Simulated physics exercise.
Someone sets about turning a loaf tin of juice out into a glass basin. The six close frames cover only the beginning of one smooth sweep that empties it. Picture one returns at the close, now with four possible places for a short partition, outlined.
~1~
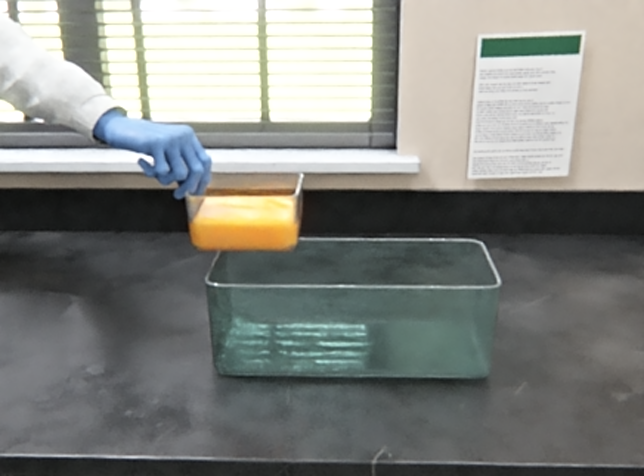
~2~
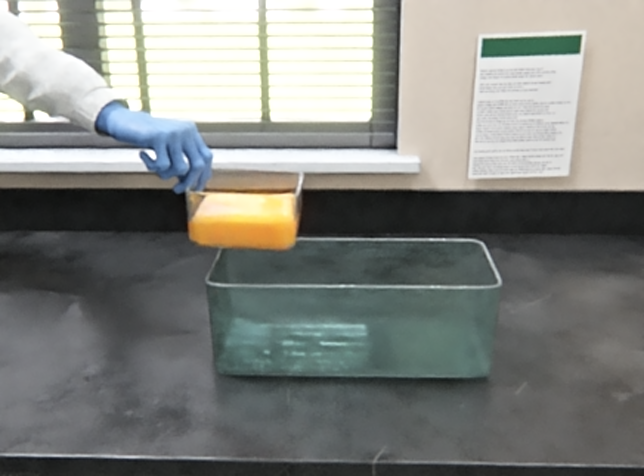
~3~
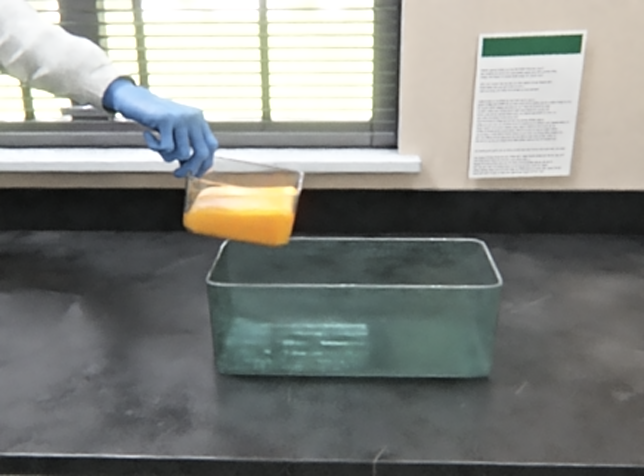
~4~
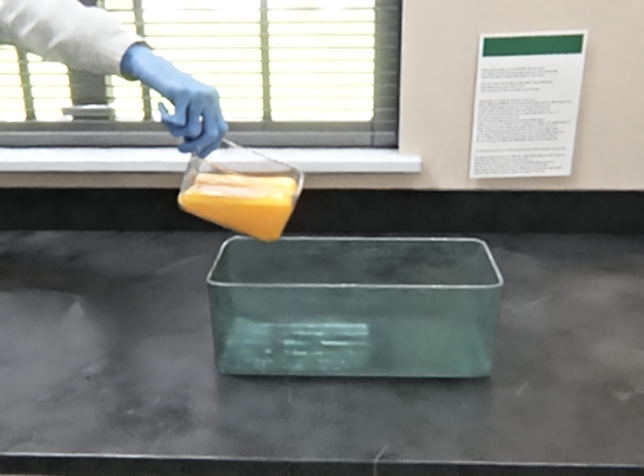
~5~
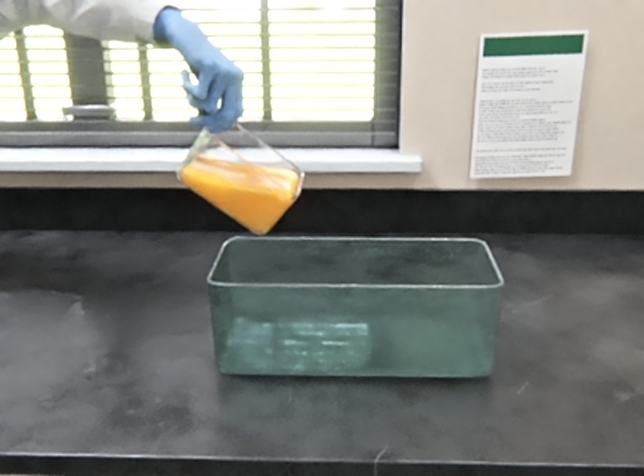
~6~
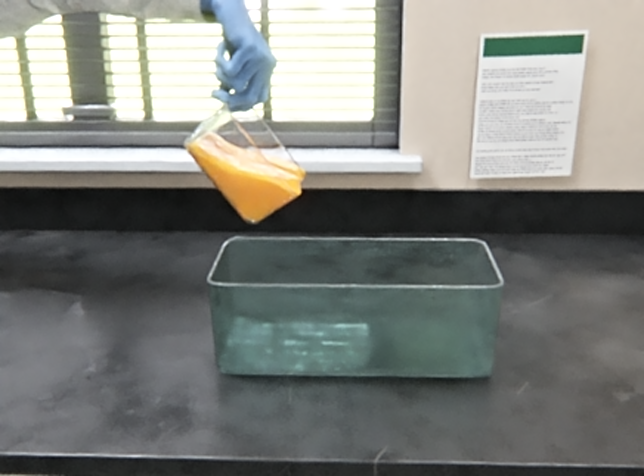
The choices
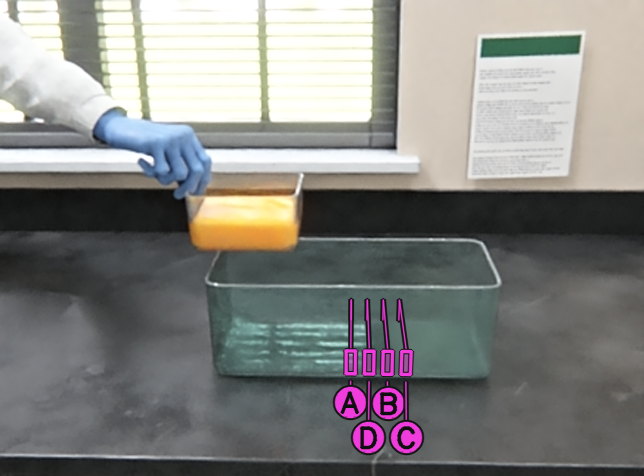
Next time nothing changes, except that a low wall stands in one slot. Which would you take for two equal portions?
B works best here.
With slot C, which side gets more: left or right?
The left side.
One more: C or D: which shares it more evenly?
D it is.
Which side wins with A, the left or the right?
The right one.
On the marked copy, A at (350, 380); B at (387, 381); C at (405, 381); D at (369, 381).
For slot A, about 20 % ends left of the wall and 76 % right of it; 3 % is lost outside.
For slot B, about 51 % ends left of the wall and 43 % right of it; 6 % is lost outside.
For slot C, about 81 % ends left of the wall and 15 % right of it; 4 % is lost outside.
For slot D, about 33 % ends left of the wall and 63 % right of it; 4 % is lost outside.
